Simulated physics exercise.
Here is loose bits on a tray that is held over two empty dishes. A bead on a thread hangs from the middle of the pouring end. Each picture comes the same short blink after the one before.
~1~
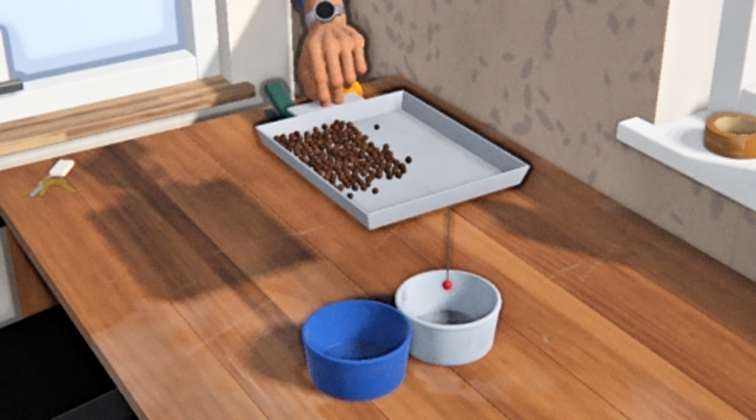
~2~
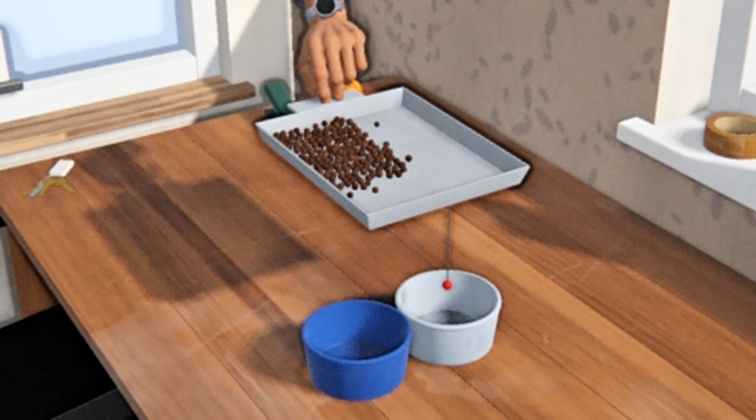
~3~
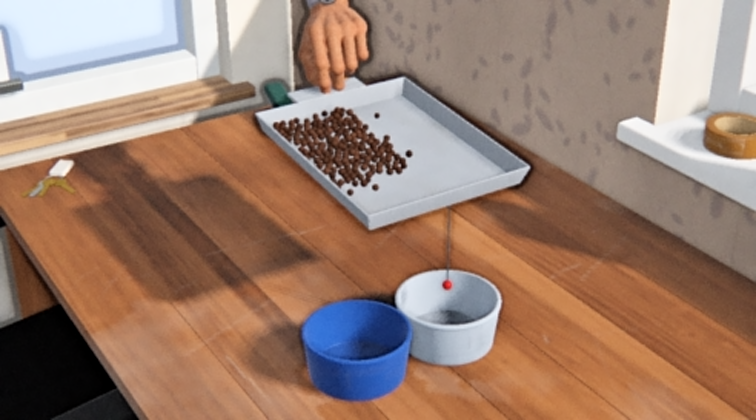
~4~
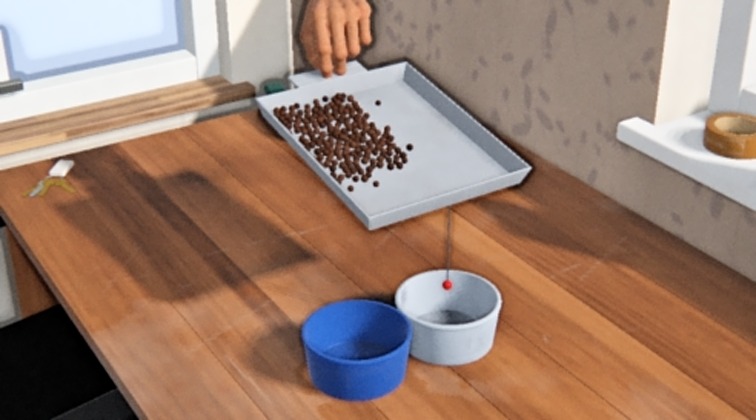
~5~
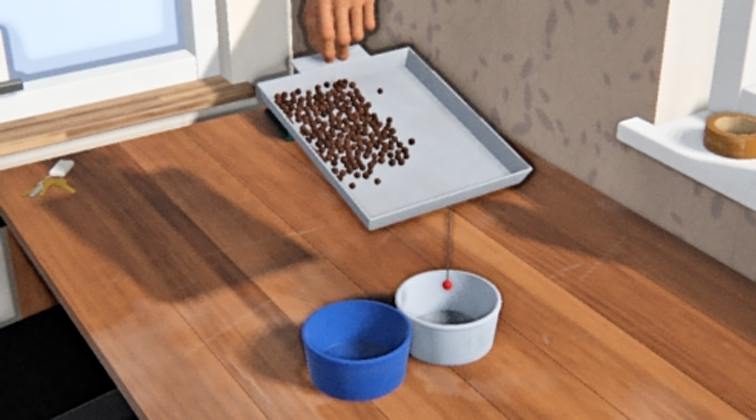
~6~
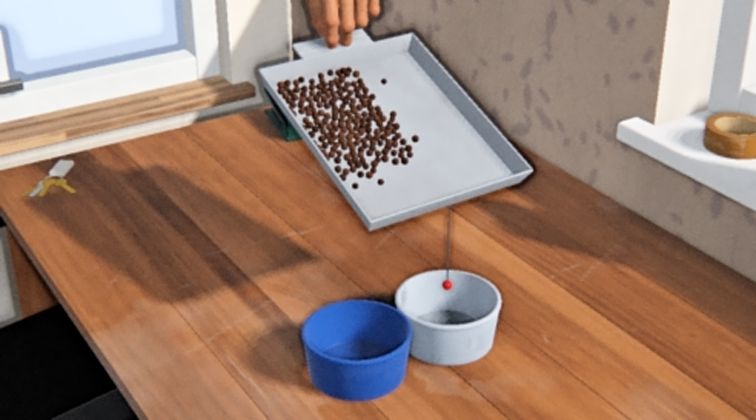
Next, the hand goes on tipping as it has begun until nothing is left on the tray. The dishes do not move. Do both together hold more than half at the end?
In the dishes lies less than half of it.
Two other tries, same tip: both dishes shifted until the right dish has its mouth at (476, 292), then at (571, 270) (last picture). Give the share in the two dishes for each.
In turn 60 and 30 in a hundred.
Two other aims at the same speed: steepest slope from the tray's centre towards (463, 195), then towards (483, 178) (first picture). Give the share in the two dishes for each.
Roughly 20 per cent, and 0 per cent.
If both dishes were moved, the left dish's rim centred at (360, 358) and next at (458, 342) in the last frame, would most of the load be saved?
First more than half, then the larger part.
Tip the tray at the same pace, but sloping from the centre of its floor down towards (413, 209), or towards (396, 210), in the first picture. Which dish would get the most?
In turn: The left-hand dish; the left dish.
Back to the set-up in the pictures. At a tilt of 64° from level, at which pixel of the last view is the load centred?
Close to (421, 212).
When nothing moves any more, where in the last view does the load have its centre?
Around (458, 388).
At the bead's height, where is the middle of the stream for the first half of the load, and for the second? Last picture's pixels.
Around (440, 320) and then (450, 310).
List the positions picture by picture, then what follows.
Corners of the pouring end at (370, 210) and (520, 165), level; middle of the load at (343, 156), allspice berries; left dish at (385, 374); right dish at (477, 339); bead on its thread at (447, 285), in the first picture.
Corners of the pouring end at (370, 211) and (521, 165), level; middle of the load at (343, 154), in the second picture.
Corners of the pouring end at (371, 211) and (521, 166), tipped barely, level across its low end; middle of the load at (343, 148), in the third picture.
Corners of the pouring end at (372, 213) and (522, 166), tipped a little, level across its low end; middle of the load at (344, 138), in the fourth picture.
Corners of the pouring end at (373, 214) and (523, 167), tipped a little, level across its low end; middle of the load at (346, 129), in the fifth picture.
Corners of the pouring end at (374, 216) and (524, 168), tipped clearly, level across its low end; middle of the load at (348, 122), about half on the move; left dish at (385, 374); right dish at (477, 339), in the sixth picture.
Soon after the last picture, tray tipped steeply; about two thirds on the tray; a stray few in the left dish; a stray few in the right dish; a small part outside both; about a quarter in the air.
A little later, tray tipped past a quarter turn; a small part on the tray; a small part in the left dish; a small part in the right dish; about a third outside both; about a quarter in the air.
Later still, tray tipped past a quarter turn; about a quarter in the left dish; about a quarter in the right dish; about two thirds outside both.
At rest, tray tipped past a quarter turn; about a quarter in the left dish; about a quarter in the right dish; about two thirds outside both.
